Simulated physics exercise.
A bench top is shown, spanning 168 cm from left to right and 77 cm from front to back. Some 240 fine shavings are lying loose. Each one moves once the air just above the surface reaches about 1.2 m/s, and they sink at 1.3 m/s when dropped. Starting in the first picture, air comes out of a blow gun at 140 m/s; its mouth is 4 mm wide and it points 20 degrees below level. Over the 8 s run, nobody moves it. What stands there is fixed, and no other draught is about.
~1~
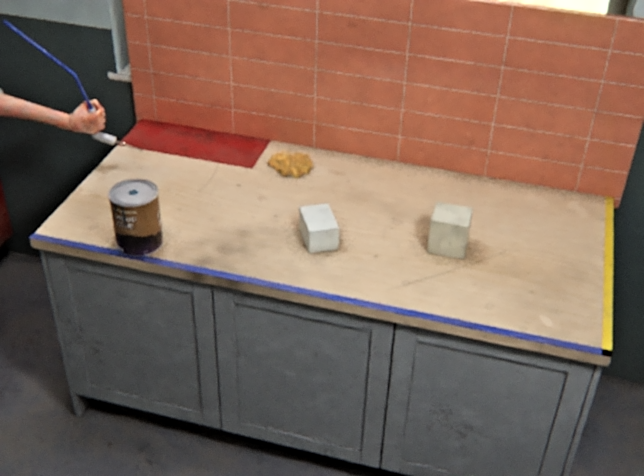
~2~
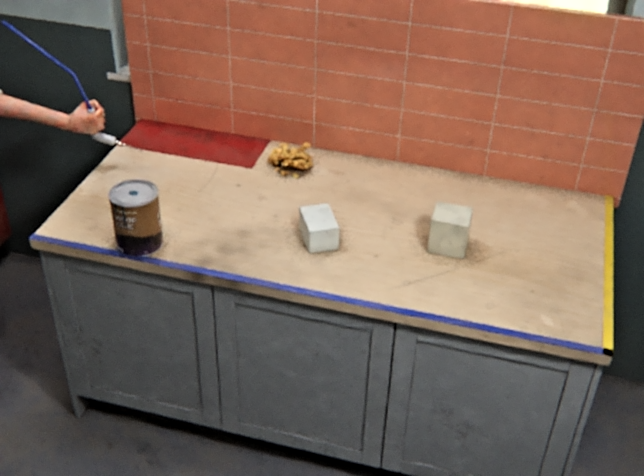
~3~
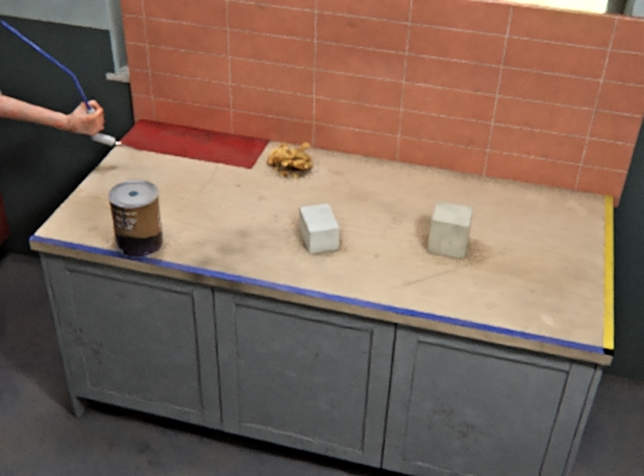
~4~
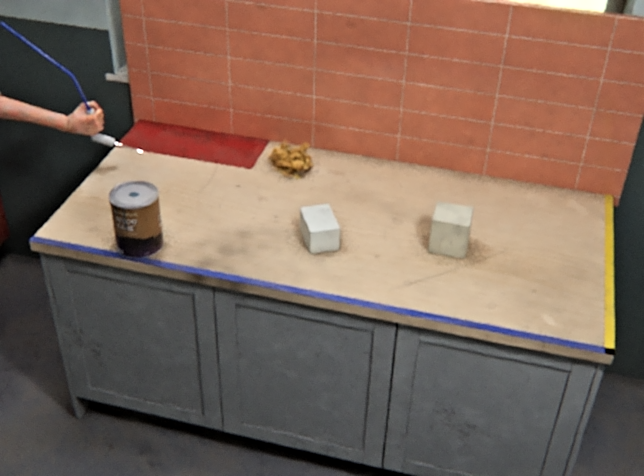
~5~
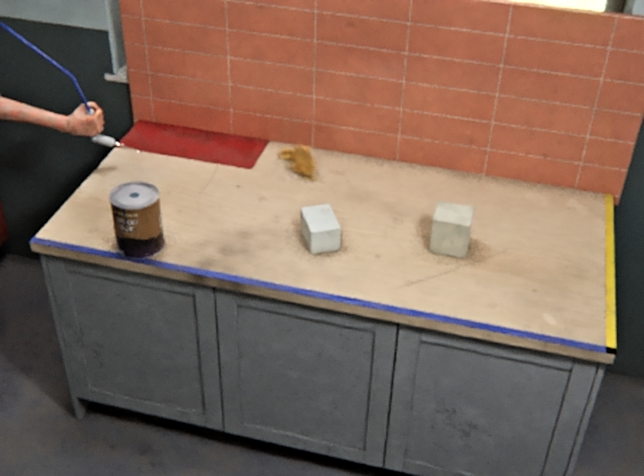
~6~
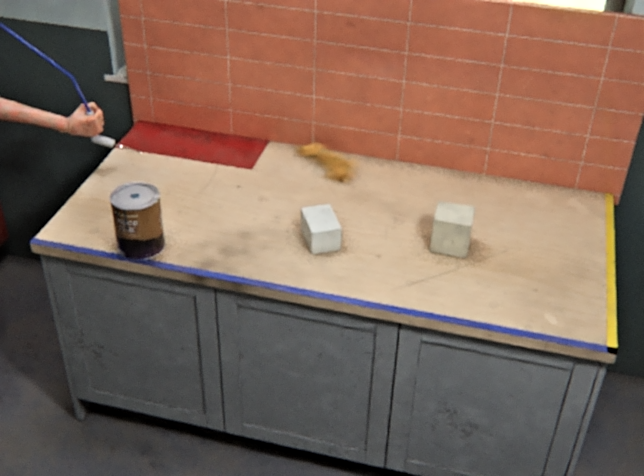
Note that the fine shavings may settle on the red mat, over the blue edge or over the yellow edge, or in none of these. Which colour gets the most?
The yellow place collects the most.
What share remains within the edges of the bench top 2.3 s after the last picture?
Around 0 %.
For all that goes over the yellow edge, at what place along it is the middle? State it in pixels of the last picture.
At roughly pixel (613, 206).
Then, 1.4 s after the last picture, 0 % are on the red mat, 0 % over the blue edge and 99 % over the yellow edge; 94 % have settled or left.
Then, 2.3 s after the last picture, 0 % are on the red mat, 0 % over the blue edge and 100 % over the yellow edge; 100 % have settled or left.
Then, 4.2 s after the last picture, 0 % are on the red mat, 0 % over the blue edge and 100 % over the yellow edge; 100 % have settled or left.
Then, 7.8 s after the last picture, at the end, 0 % are on the red mat, 0 % over the blue edge and 100 % over the yellow edge.
